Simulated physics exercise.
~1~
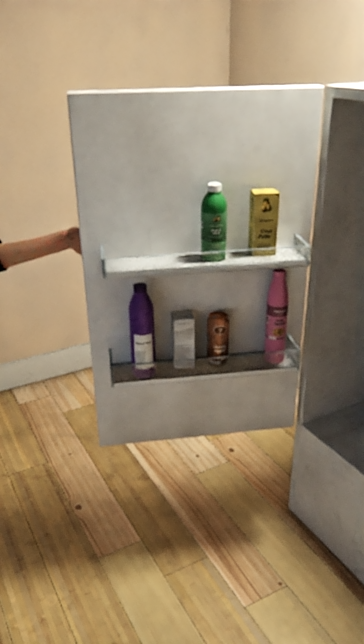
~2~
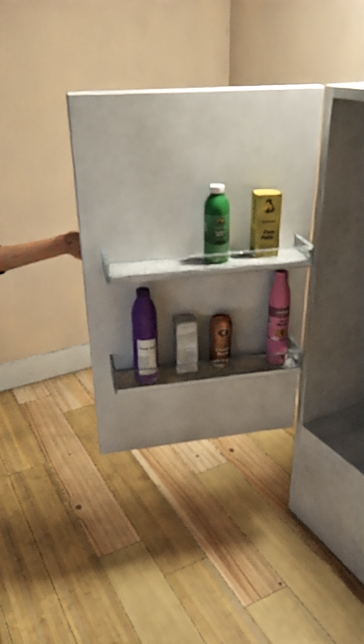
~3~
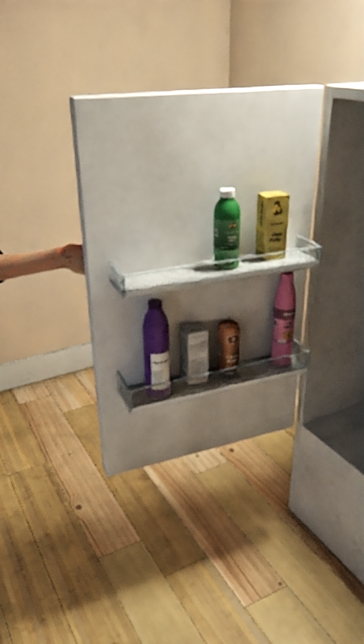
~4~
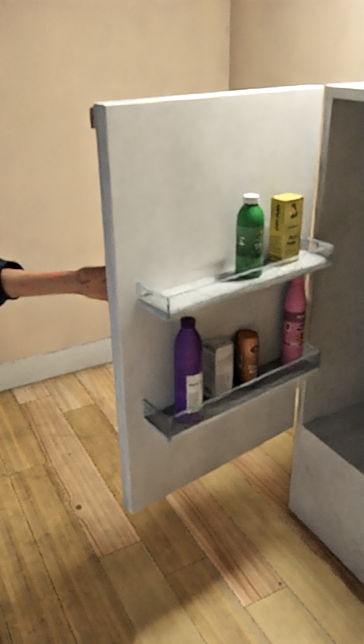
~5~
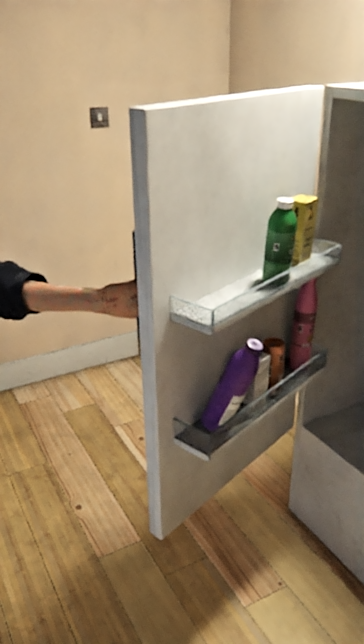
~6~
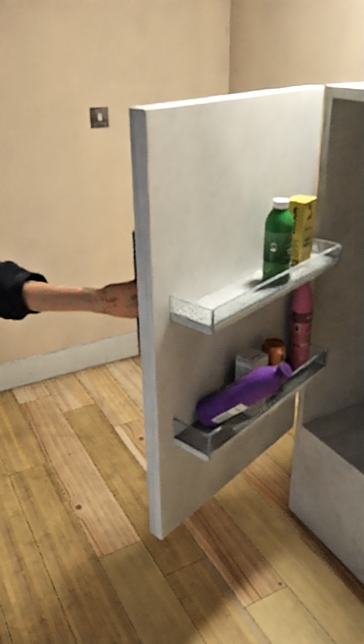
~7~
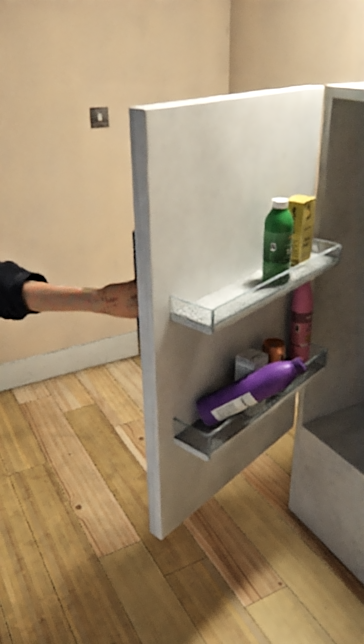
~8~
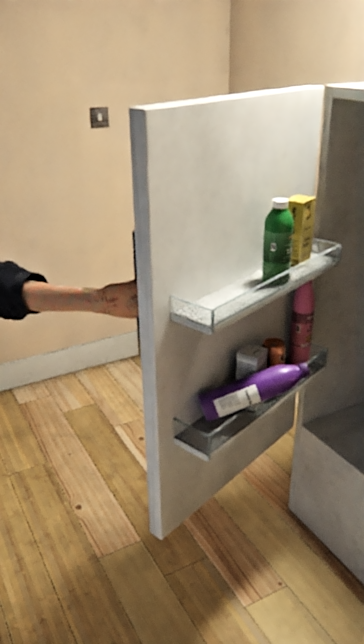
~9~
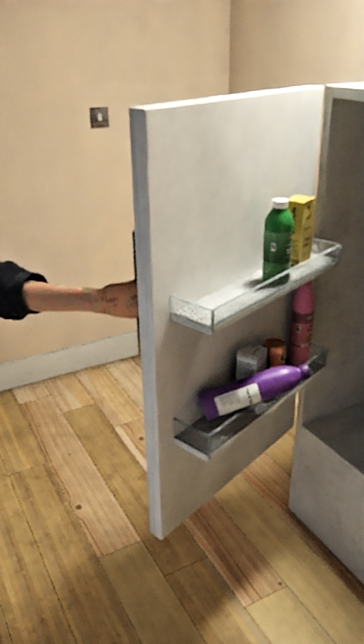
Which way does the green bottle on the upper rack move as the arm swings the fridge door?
The green bottle moves to the right, riding along on the rack as the door swings.
An arm swung an open fridge door partway toward closing, carrying the bottles and cartons on its two racks along, until it stopped. The purple bottle toppled and ended up lying on the lower rack, while the other items stayed upright.
